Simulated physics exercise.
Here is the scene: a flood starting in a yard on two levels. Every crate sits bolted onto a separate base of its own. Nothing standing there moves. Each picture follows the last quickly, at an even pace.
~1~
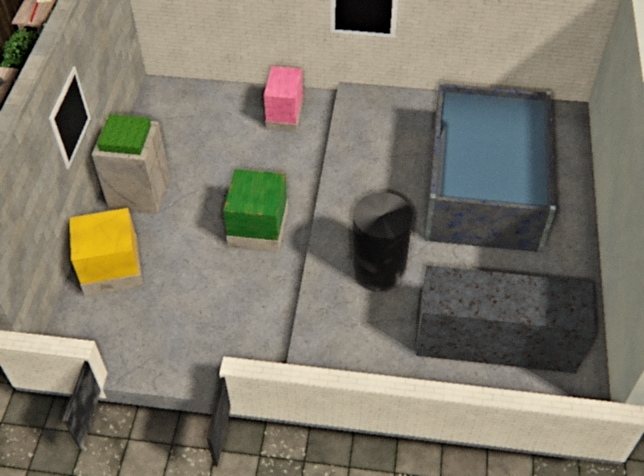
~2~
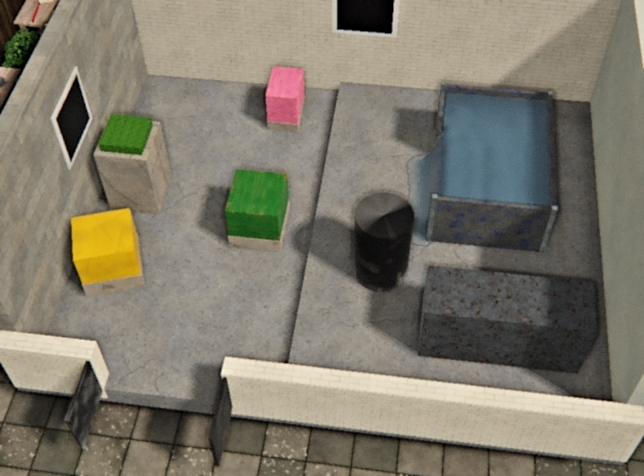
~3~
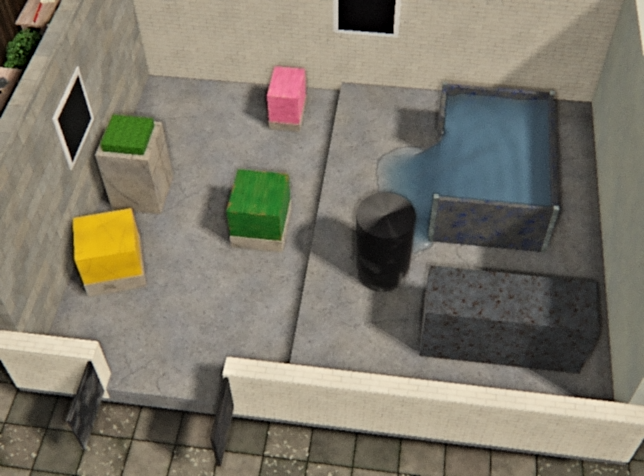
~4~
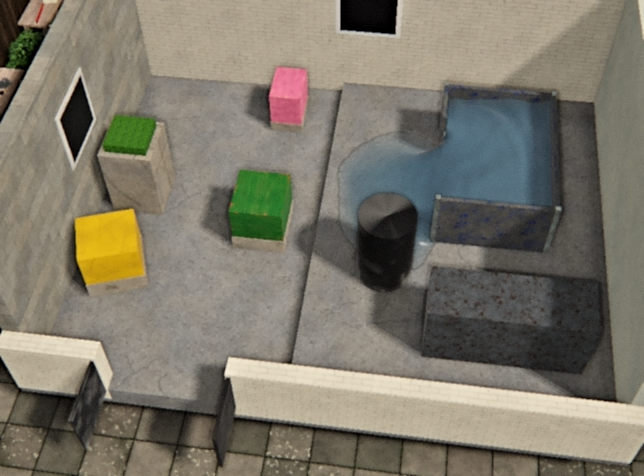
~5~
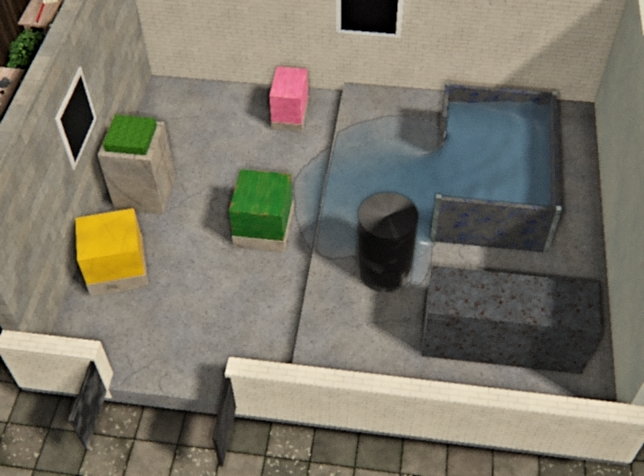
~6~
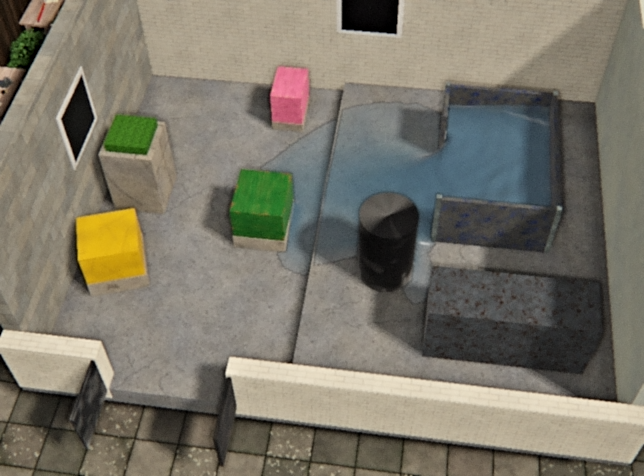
Blue water pours from the left side of an open stone tank at the right of a walled, two-level grey yard, seen from high above. A black cylinder and a dark speckled block stand near the tank, with green, pink, yellow and green-topped pale blocks to the left. The water spreads leftward around the cylinder, crosses the step and reaches the green block, while the view barely shifts.
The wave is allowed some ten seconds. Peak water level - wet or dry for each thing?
The green crate will be touched, the pink crate will be touched, the yellow crate will not be touched.
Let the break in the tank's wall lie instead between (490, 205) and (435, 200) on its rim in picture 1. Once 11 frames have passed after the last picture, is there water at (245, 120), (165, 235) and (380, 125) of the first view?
Read off point by point, the answer is not soaked, not soaked, not soaked.
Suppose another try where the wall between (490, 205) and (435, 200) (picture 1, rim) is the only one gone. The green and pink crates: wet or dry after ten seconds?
Well, the green crate is never reached, and the pink crate is never reached as well.
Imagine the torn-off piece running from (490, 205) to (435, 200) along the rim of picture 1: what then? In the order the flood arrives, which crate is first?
That would be the crate marked green.
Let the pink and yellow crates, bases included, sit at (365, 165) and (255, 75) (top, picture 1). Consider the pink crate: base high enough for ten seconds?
The pink crate gets flooded.
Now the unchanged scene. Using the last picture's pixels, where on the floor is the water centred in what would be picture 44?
The balance point is around (262, 192).
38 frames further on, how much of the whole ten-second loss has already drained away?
My reading is near 55 per cent.
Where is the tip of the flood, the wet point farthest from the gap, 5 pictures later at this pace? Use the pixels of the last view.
Roughly at (129, 137).
A moment on, water covers 40 % of the floor; the green crate water round its plinth, the pink crate water round its plinth, the yellow crate water round its plinth.
Next, water covers 60 % of the floor; the green crate water round its plinth, the pink crate water round its plinth, the yellow crate water round its plinth.
Then, water covers 65 % of the floor; the green crate water round its plinth, the pink crate water round its plinth, the yellow crate water round its plinth.
Later, water covers 70 % of the floor; the green crate water round its plinth, the pink crate water round its plinth, the yellow crate water round its plinth.
In the end, water covers 65 % of the floor; the green crate was topped, the pink crate was topped, the yellow crate stayed above the water.
